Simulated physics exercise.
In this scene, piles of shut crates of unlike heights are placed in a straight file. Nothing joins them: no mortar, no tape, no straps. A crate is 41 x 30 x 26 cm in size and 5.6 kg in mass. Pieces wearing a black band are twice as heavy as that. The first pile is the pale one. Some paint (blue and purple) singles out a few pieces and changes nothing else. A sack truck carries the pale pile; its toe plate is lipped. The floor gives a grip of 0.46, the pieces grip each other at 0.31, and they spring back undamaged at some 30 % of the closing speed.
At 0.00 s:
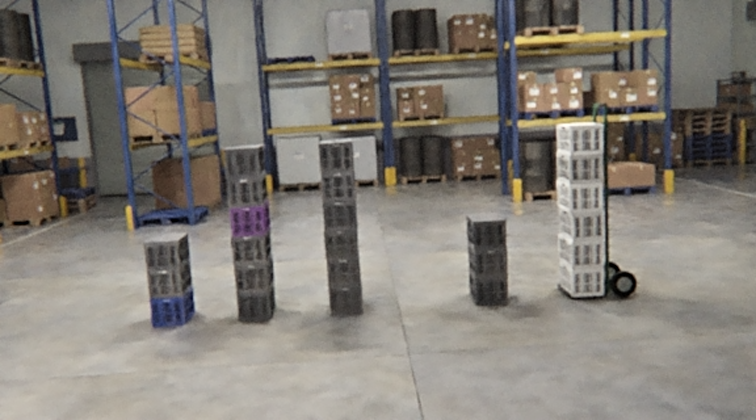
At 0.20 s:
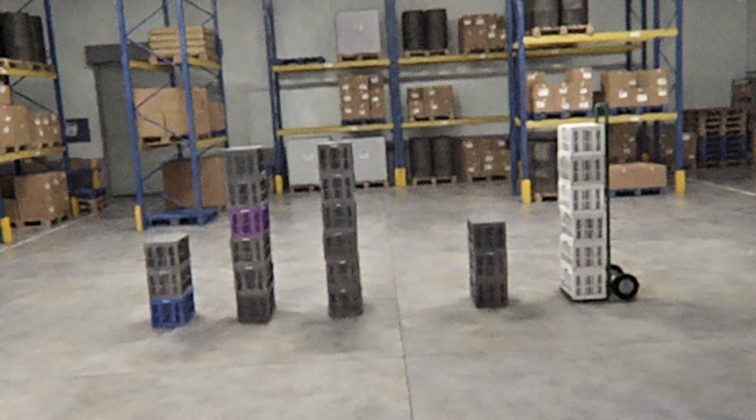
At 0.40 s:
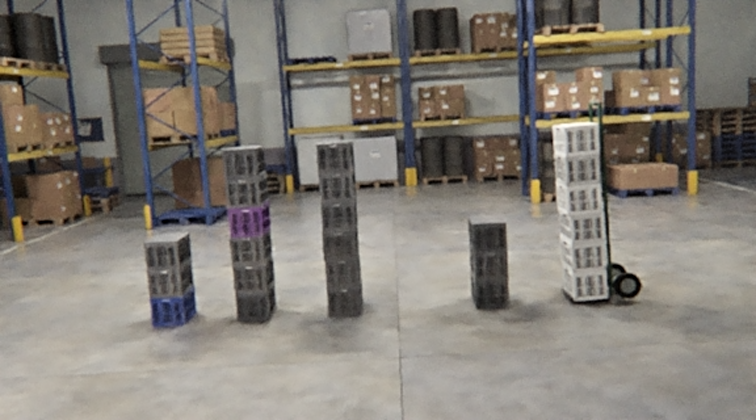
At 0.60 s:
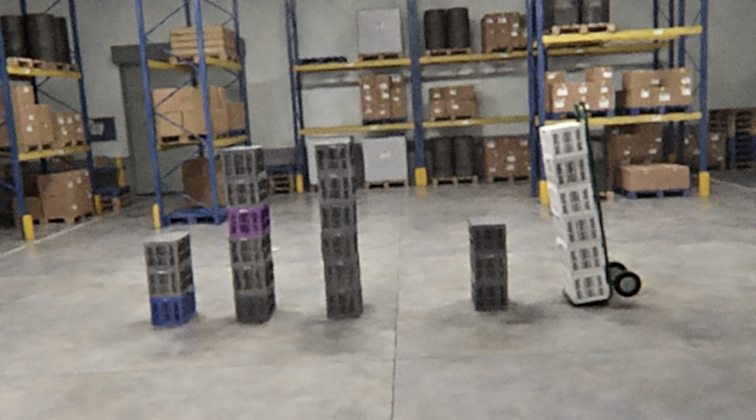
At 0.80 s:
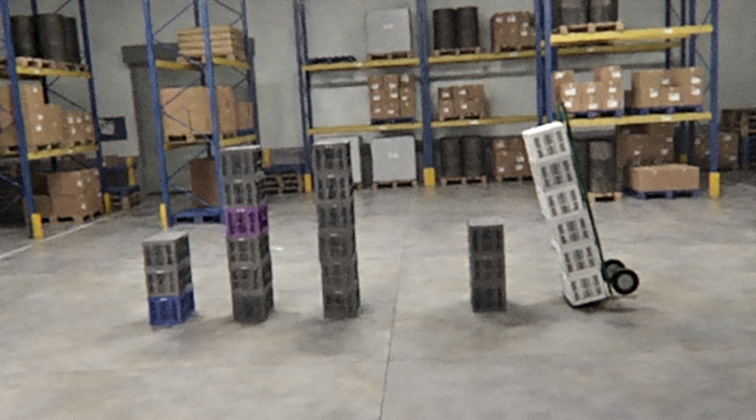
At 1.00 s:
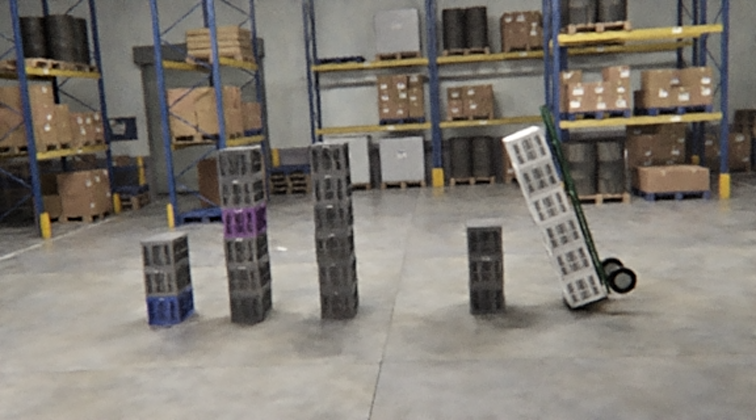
At first, a tall white pile of closed crates stands upright on a sack truck at the right, in a row with four dark piles, one with a blue crate and one with a purple. Then the truck tilts leftward, and the white pile leans steadily further left with it while the others stay still.
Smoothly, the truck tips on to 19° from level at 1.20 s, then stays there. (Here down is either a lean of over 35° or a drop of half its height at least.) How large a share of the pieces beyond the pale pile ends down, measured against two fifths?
It's going to be south of two fifths down, I reckon.
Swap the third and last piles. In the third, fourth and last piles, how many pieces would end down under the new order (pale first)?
Down per pile: Third 0, fourth 0, last 0.
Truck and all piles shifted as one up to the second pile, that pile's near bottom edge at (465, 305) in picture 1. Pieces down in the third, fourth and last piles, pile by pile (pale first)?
Third 0, fourth 0, last 0.
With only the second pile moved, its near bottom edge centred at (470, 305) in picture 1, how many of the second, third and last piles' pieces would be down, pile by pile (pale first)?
Down counts: Second 2, third 0, last 0.
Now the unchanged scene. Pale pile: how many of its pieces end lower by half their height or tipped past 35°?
Exactly 6 pale pieces do.
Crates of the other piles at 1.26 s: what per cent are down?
By then, 0 per cent.
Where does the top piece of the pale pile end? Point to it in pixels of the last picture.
Roughly at (366, 295).
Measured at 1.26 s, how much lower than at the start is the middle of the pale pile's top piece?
Some 10 centimetres.
After 1.26 s, 1 of the pale pile down; none of the 18 other crates down.
After 1.68 s, 6 of the pale pile down; none of the 18 other crates down, 2 disturbed.
After 2.16 s, 6 of the pale pile down; 2 of the 18 other crates down.
At rest (3.3 s), 6 of the pale pile down; 2 of the 18 other crates down; purple crate unmoved; blue crate unmoved. That is 11 per cent. As the last picture would show them, middles, purple crate near (245, 219), blue crate near (171, 305).
